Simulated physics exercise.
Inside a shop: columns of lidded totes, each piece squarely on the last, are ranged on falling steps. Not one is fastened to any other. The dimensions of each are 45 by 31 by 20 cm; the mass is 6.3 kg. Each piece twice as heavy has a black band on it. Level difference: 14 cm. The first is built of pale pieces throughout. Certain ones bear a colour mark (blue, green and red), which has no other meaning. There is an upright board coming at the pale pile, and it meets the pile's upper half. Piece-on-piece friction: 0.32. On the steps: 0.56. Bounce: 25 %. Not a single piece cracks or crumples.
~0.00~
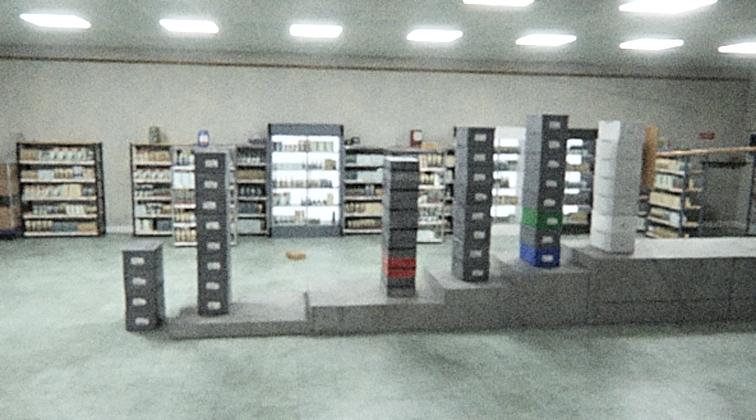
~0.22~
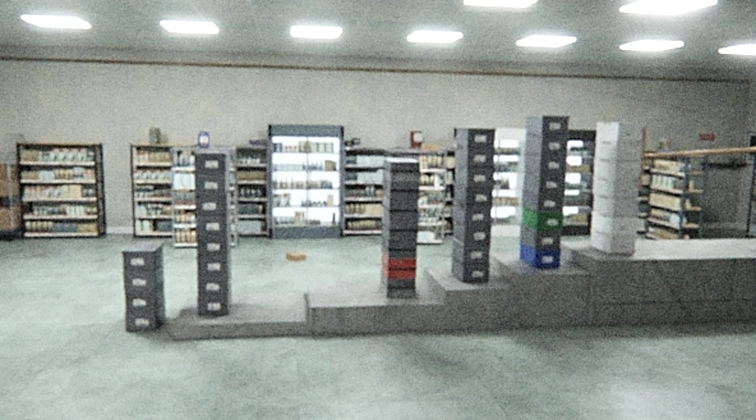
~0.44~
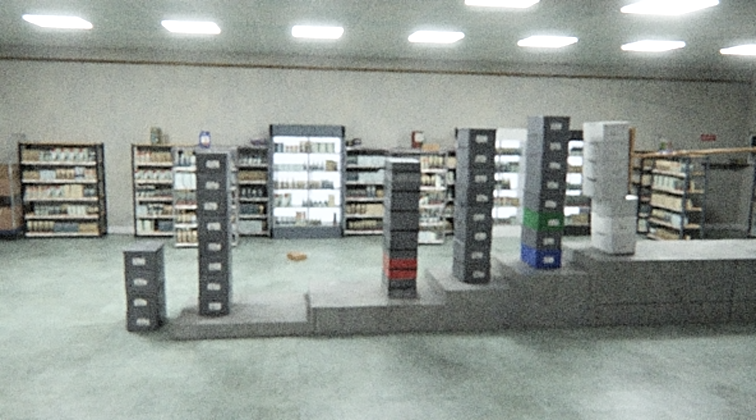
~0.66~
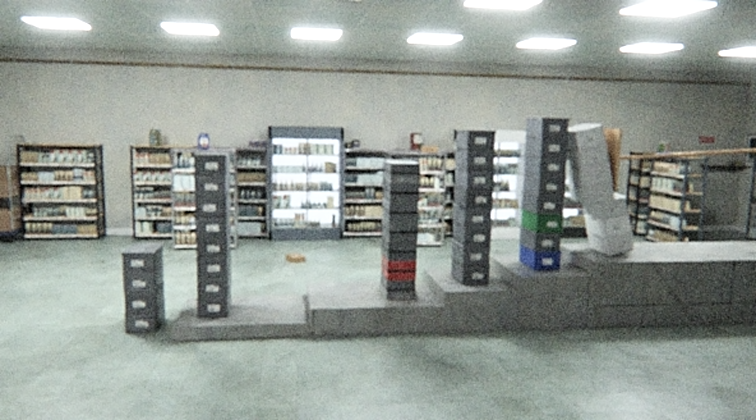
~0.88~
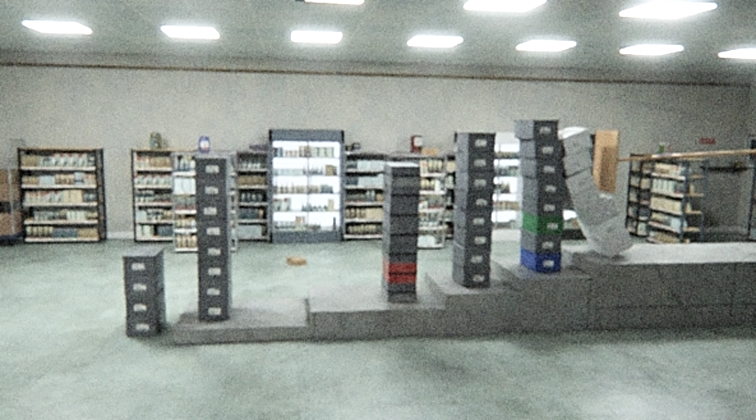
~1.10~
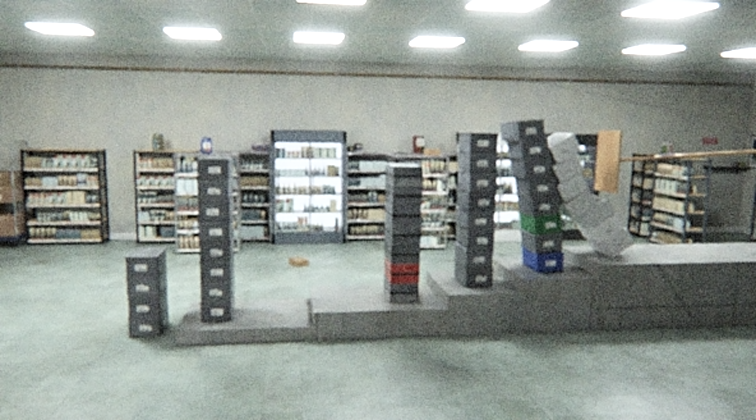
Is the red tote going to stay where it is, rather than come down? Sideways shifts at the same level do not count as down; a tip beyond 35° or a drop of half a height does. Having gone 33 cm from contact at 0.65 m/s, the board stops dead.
No, it ends up down.
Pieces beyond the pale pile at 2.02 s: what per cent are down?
25 %.
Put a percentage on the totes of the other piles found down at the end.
It works out at roughly 85 per cent.
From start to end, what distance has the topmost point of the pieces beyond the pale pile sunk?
By about 95 cm, start to end.
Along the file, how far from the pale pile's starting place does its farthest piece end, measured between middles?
I'd put it at close to 150 cm.
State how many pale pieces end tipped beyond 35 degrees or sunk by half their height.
Tally of pale pieces: 7.
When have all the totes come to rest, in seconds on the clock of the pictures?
About 5.0 s.
Around 1.48 s, 7 of the pale pile down; none of the 35 other totes down, 11 disturbed; red tote unmoved; green tote tipped 22°.
Around 2.02 s, 7 of the pale pile down; 8 of the 35 other totes down; red tote unmoved; green tote tipped 50°, 31 cm lower.
Around 2.82 s, 7 of the pale pile down; 20 of the 35 other totes down; red tote tipped 51°; green tote on its side.
Around 3.72 s, 7 of the pale pile down; 29 of the 35 other totes down; red tote on its side; green tote on its side.
Finally (5.4 s), 7 of the pale pile down; 30 of the 35 other totes down; red tote on its side; green tote on its side; blue tote displaced 19 mm. Seen by the last camera, middles, red tote near (363, 284), green tote near (497, 268).
